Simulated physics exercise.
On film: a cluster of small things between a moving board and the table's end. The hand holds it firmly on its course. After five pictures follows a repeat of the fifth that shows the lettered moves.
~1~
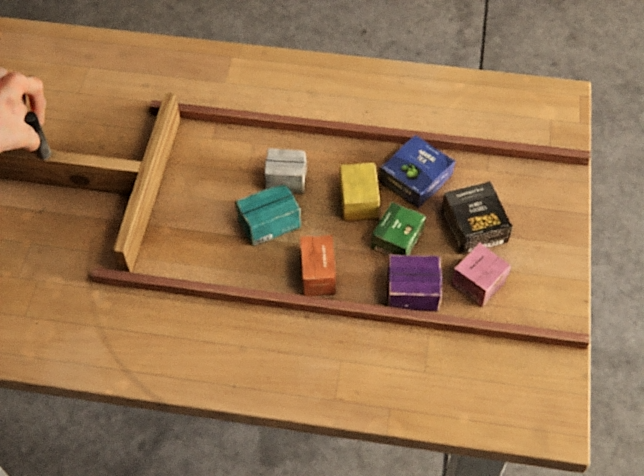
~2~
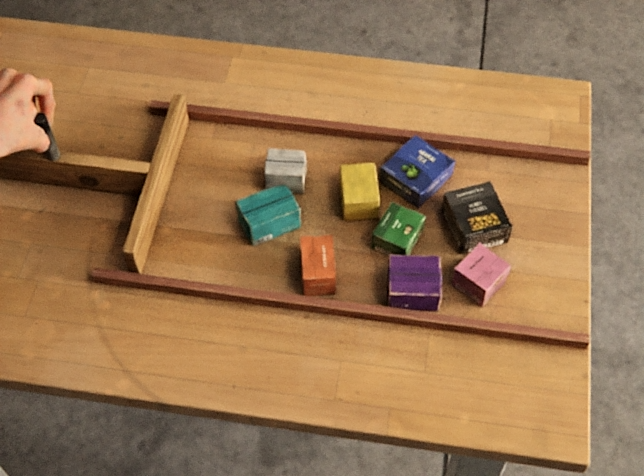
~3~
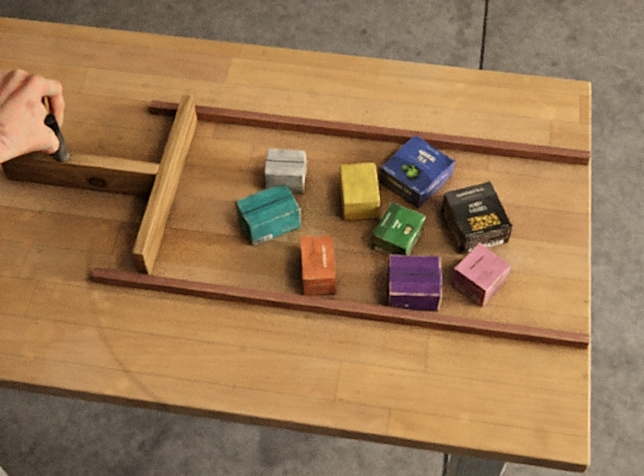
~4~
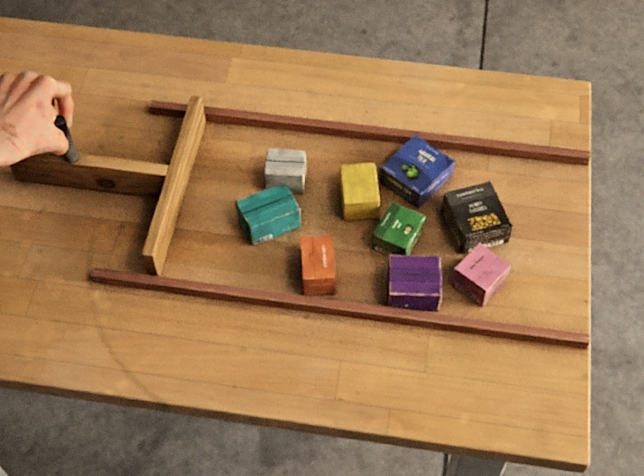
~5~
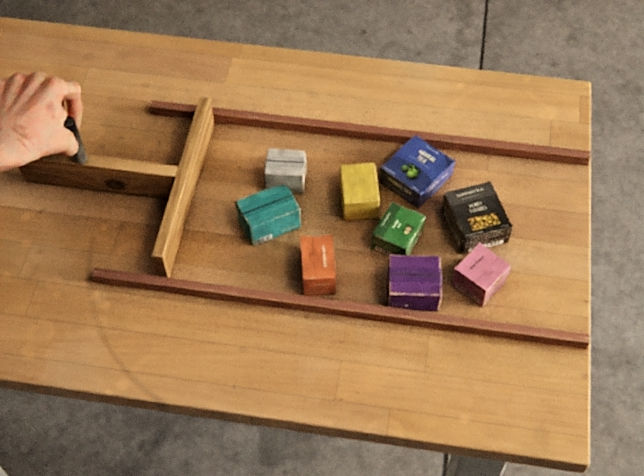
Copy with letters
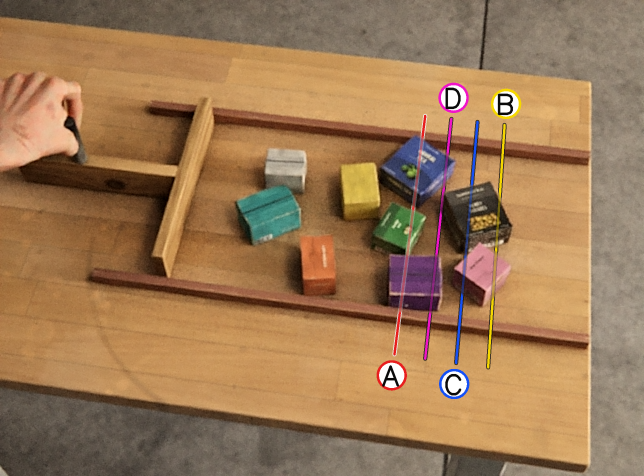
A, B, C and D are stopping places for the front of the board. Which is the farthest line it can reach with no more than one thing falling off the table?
Line C.
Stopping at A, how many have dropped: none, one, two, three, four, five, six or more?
By then, none.
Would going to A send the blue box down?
No.
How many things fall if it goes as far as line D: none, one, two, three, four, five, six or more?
In all, none.
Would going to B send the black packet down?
Yes.
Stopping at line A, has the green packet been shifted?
By then, yes.
On the marked copy, A at (411, 225); B at (497, 236); C at (468, 232); D at (439, 229).
Taking C. A third of the way, board (284, 184); white box (316, 176); turquoise box (320, 221).
Two thirds of the way, board (386, 197); black packet (509, 222); pink packet (494, 282).
When it is over, board (467, 207); black packet (588, 229); pink packet (573, 301); none fallen.
As for the rest, A is within the limit but short; B drops two; D is within the limit but short.
